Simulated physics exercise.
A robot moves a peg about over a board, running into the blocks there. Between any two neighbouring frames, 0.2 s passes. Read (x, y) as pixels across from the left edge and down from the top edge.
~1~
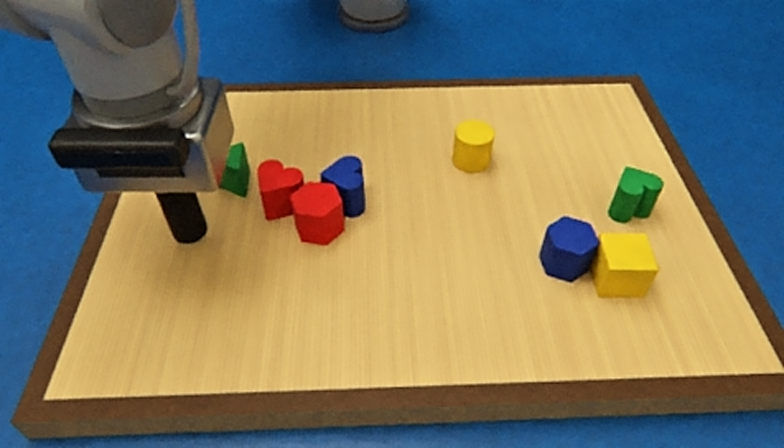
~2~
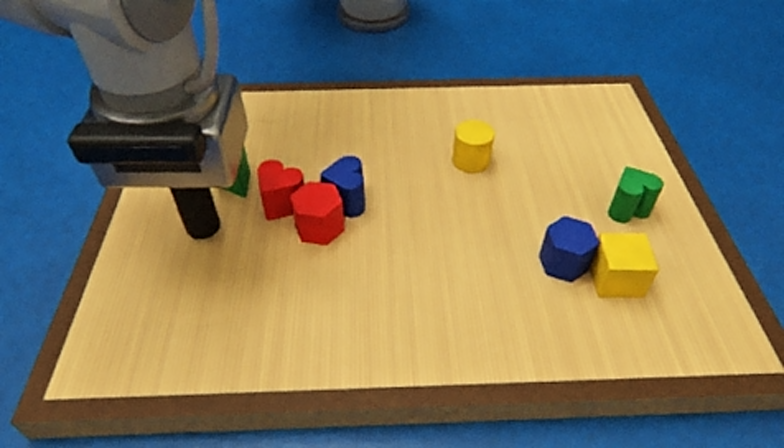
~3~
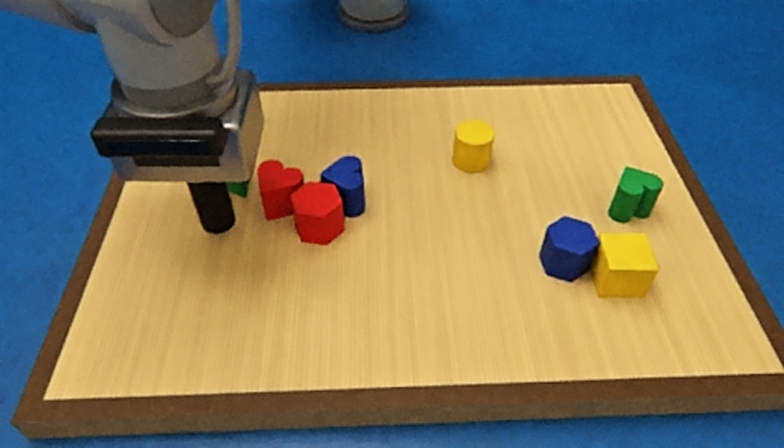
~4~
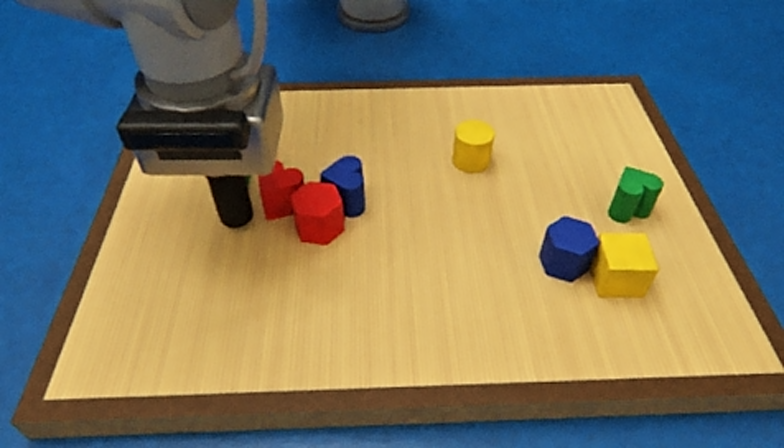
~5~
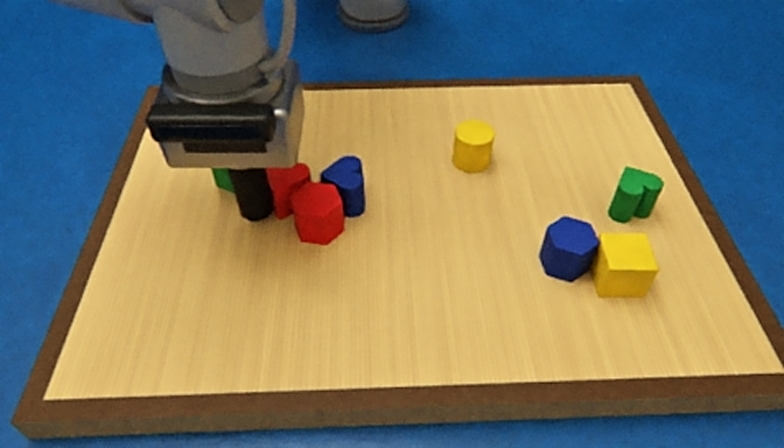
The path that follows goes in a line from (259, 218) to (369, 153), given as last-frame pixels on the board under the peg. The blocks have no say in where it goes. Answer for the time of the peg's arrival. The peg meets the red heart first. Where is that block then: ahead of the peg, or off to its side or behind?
By the time the path ends, the red heart is still sitting right in front of the peg.
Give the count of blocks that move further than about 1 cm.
One block shifts.
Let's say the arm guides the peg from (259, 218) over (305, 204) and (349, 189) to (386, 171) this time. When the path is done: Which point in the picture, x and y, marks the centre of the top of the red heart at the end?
Its top centre is at about (335, 138).
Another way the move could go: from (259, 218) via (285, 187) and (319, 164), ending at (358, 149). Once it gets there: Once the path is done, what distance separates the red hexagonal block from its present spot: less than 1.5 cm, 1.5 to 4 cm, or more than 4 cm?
Less than 1.5 cm.
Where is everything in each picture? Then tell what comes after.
Peg tip at (190, 231); block tops, red heart at (277, 175); blue heart at (345, 172), in the first frame.
Peg at (203, 227); blocks unchanged, in the second frame.
Peg at (219, 222); blocks unchanged, in the third frame.
Peg at (237, 216); blocks unchanged, in the fourth frame.
Peg at (257, 210); red heart at (284, 172); blue heart at (345, 172), in the fifth frame.
On the path given first. One third of the way, peg at (298, 186); red heart at (322, 149), turned 15° anticlockwise.
Two thirds of the way, peg at (335, 165); red heart at (355, 127), turned 25° anticlockwise.
At the end, peg at (369, 145); red heart at (386, 107), turned 35° anticlockwise; blue heart in place.
